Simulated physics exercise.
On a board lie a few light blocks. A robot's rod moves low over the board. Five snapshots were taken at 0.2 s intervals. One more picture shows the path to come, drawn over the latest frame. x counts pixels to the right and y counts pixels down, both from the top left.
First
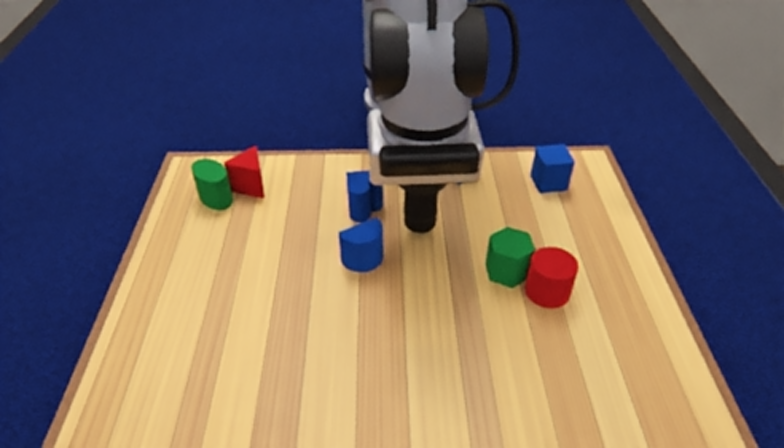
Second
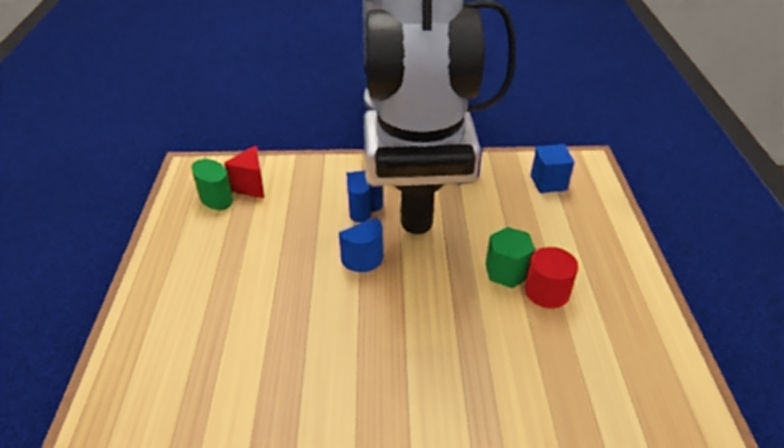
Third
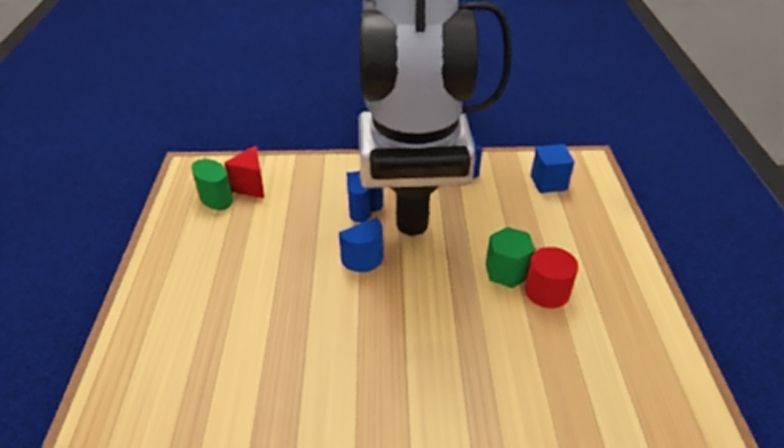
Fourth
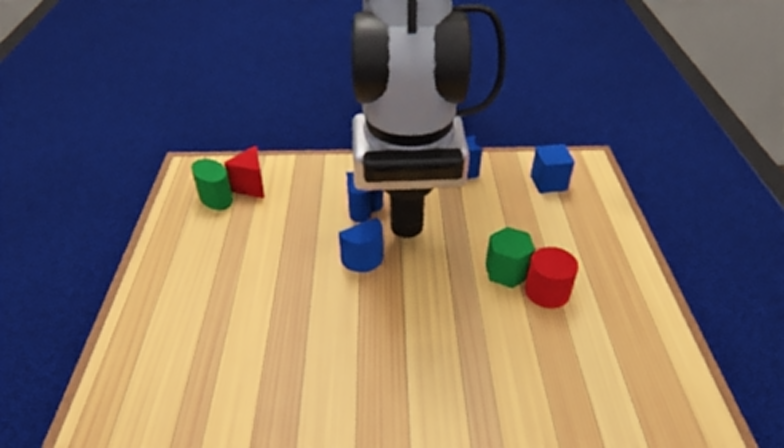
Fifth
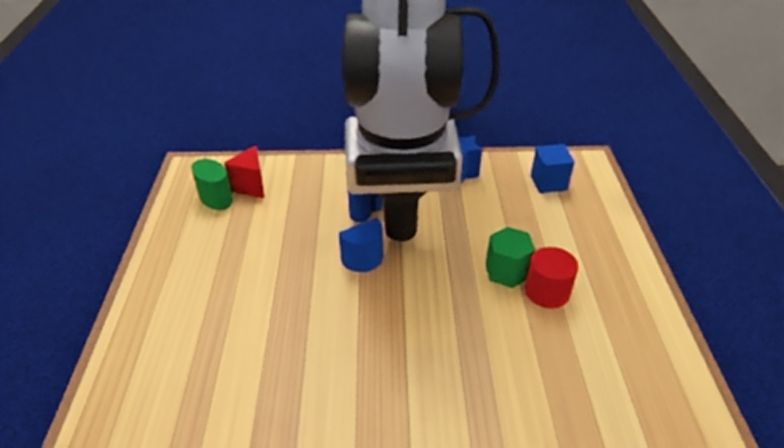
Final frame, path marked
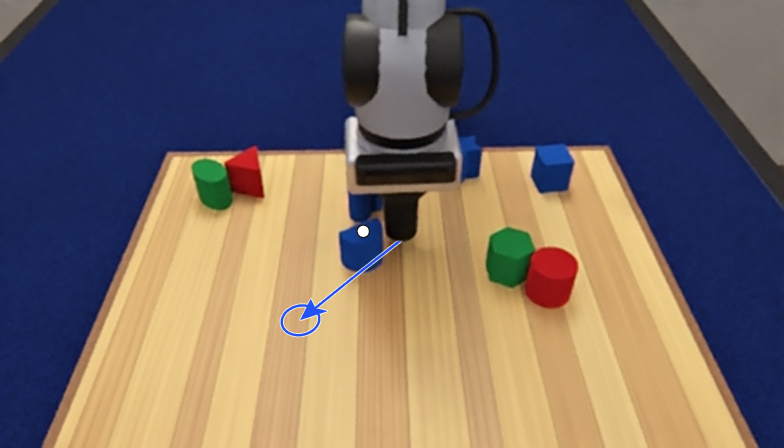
A light wooden striped board on a blue floor is seen from above and in front, with the camera still. A green cylinder and a red triangular block sit at the far left, blue blocks near the middle and far right, and a green hexagonal block beside a red cylinder at right. The robot's dark rod slides slowly a short way left, toward the rounded blue blocks, which stay still.
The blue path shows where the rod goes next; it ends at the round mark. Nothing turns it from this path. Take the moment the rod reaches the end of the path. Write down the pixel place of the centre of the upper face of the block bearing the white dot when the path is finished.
Near (249, 301).
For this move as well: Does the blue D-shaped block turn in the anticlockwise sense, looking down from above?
No
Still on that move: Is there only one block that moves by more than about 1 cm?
My answer is yes.
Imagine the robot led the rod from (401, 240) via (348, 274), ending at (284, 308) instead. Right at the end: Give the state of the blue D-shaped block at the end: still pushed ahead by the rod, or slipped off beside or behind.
Ahead.
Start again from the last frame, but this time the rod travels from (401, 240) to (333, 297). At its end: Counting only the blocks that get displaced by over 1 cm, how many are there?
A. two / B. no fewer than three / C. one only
Letter C.
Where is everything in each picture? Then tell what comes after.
The first picture shows lower end of the rod (420, 223), tops of blocks, blue heart block (362, 180), blue D-shaped block (363, 231).
The second picture shows rod (417, 224), blocks as before.
The third picture shows rod (412, 226), blocks as before.
The fourth picture shows rod (407, 228), blocks as before.
The fifth picture shows rod (401, 231), blue heart block hidden, blue D-shaped block (363, 231).
The drawn path runs straight from (401, 240) to (301, 320); the dot is on the blue D-shaped block.
On the path given first. One third of the way, rod (368, 256); blue D-shaped block (332, 253).
Two thirds of the way, rod (335, 282); blue D-shaped block (292, 278).
At the end, rod (299, 311); blue heart block not moved; blue D-shaped block (249, 301), turned 25° clockwise.
